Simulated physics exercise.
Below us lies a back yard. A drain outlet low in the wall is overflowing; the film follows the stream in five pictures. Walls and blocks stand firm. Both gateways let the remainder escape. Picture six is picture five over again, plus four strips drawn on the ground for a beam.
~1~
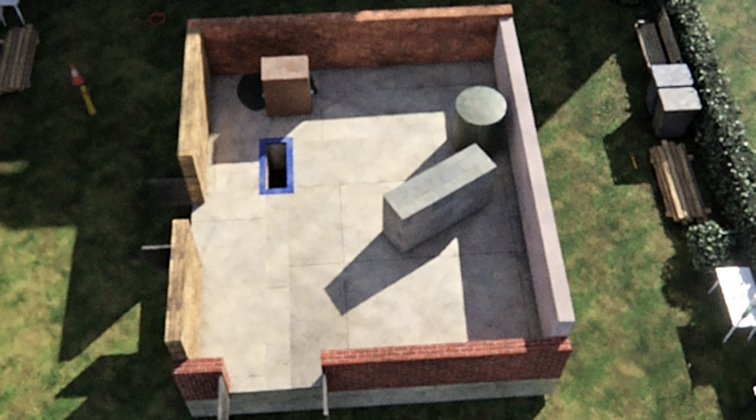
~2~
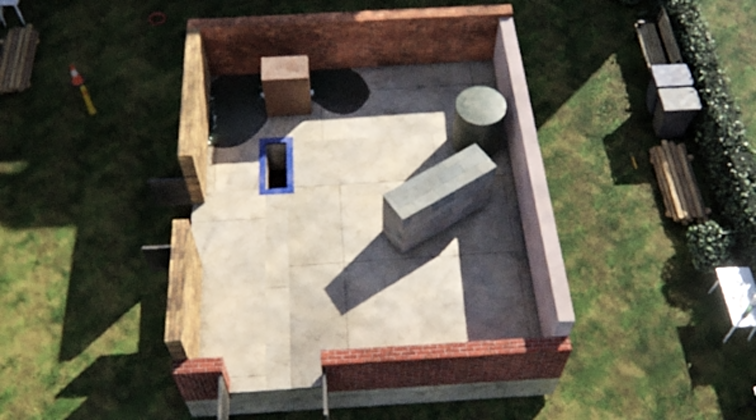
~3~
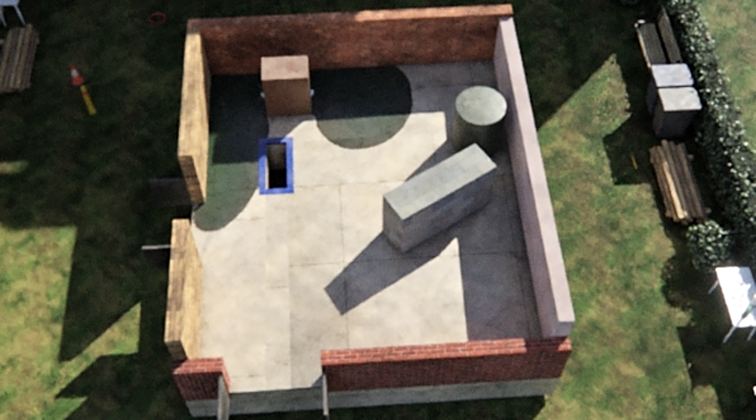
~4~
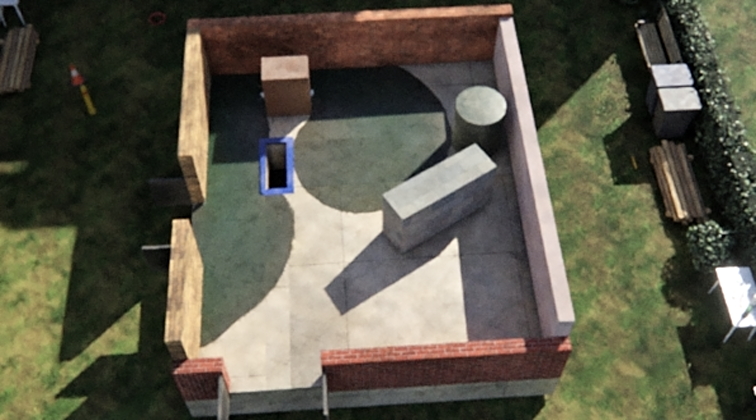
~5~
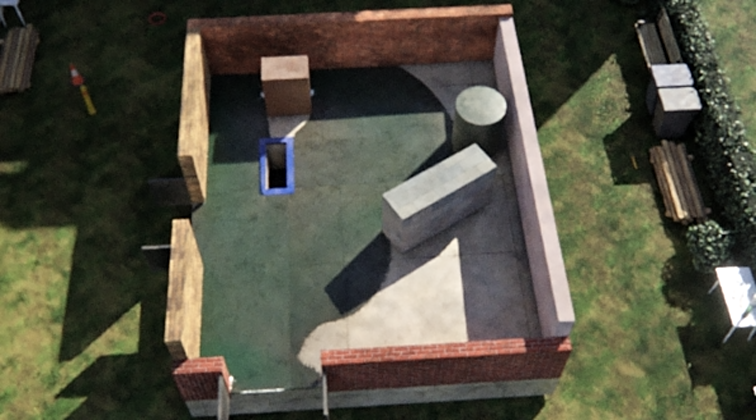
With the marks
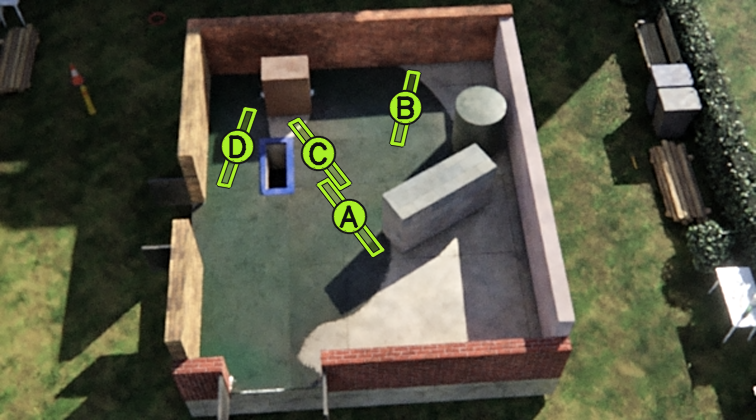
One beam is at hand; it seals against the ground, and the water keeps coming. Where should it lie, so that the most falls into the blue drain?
Spot A.
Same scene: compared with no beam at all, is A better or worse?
It is better.
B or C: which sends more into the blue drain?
The answer is B.
On the marked copy, A from (323, 182) to (377, 252); B from (397, 144) to (413, 72); C from (294, 121) to (344, 185); D from (223, 185) to (250, 109).
If A is chosen, about 26 % of the stream runs into the blue drain, about 73 % out by the gates.
If B is chosen, about 12 % of the stream runs into the blue drain, about 88 % out by the gates.
If C is chosen, about 8 % of the stream runs into the blue drain, about 92 % out by the gates.
If D is chosen, about 7 % of the stream runs into the blue drain, about 92 % out by the gates.
